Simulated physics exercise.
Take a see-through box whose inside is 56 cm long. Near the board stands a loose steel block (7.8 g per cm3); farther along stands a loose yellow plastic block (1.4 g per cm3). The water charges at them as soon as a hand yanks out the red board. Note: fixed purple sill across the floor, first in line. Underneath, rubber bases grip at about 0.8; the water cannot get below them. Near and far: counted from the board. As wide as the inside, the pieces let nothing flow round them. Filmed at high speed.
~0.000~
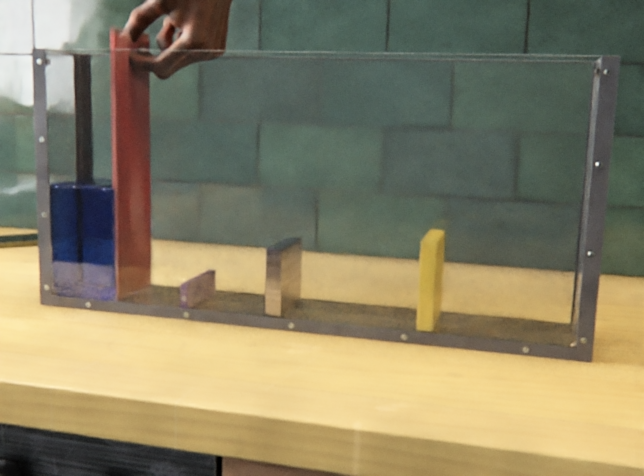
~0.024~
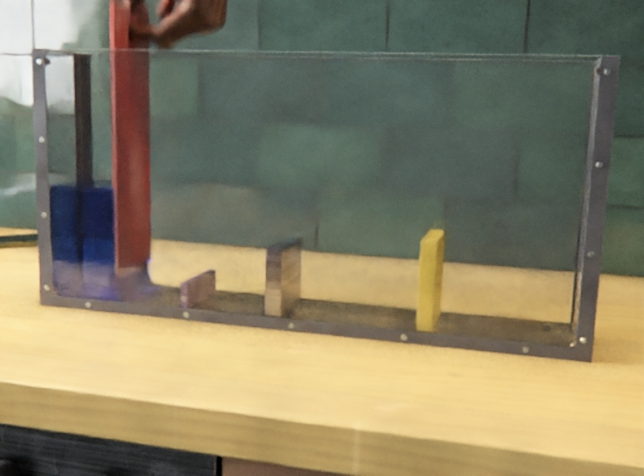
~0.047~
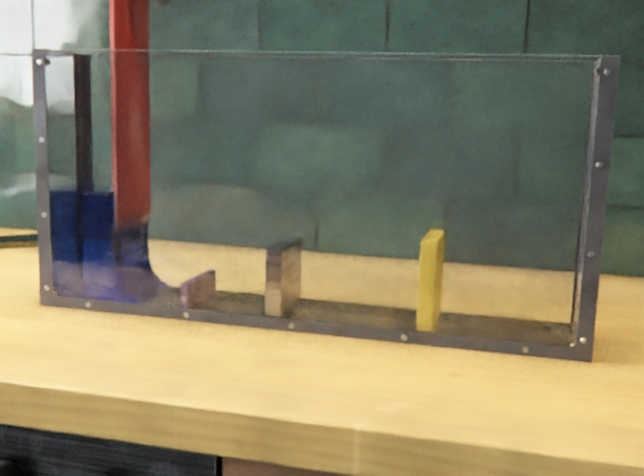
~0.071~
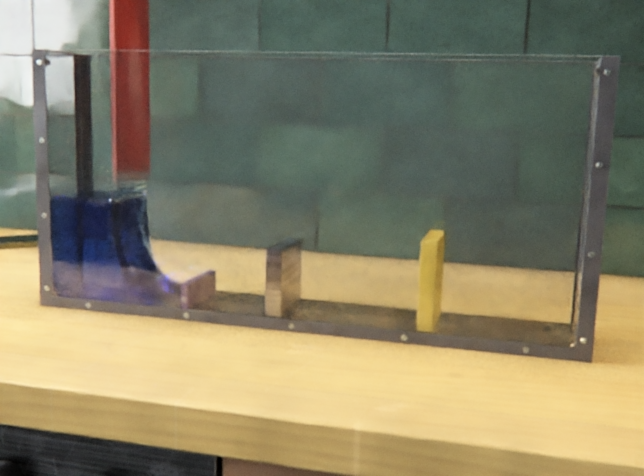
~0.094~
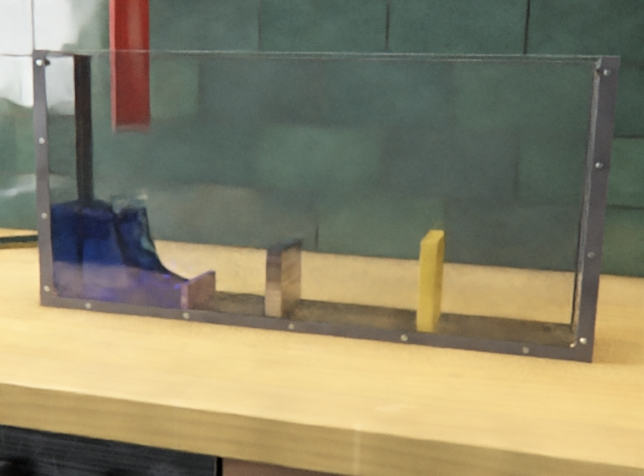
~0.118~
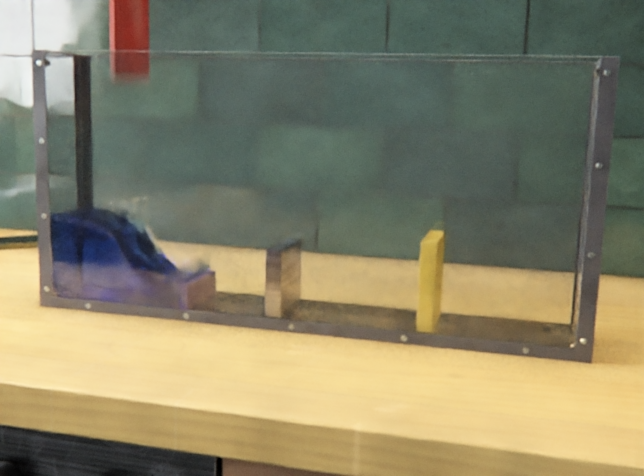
In a clear tank on a wooden counter, a hand lifts a red board upward, and the dark blue water behind it slumps rightward to a small low block, while the two taller blocks farther right stay standing.
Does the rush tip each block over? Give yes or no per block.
Near one - no, far one - yes.
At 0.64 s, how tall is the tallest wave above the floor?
Not counting spray, it tops out near 4.0 cm.
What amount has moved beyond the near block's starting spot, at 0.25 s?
Roughly 0 percent of it.
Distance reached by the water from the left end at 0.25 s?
Roughly 26 centimetres out.
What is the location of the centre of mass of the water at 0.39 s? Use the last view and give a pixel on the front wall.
The balance point lies roughly at pixel (189, 286).
Then, 0.25 s in, the front has run 26 cm from the left wall, the near block is upright and the far block is upright.
Then, 0.39 s in, the near block is upright and the far block is upright.
Then, 0.64 s in, the near block is upright and the far block lies flat.
Finally, the near block is upright and the far block lies flat; 2 per cent of the water is past where the far block first stood.
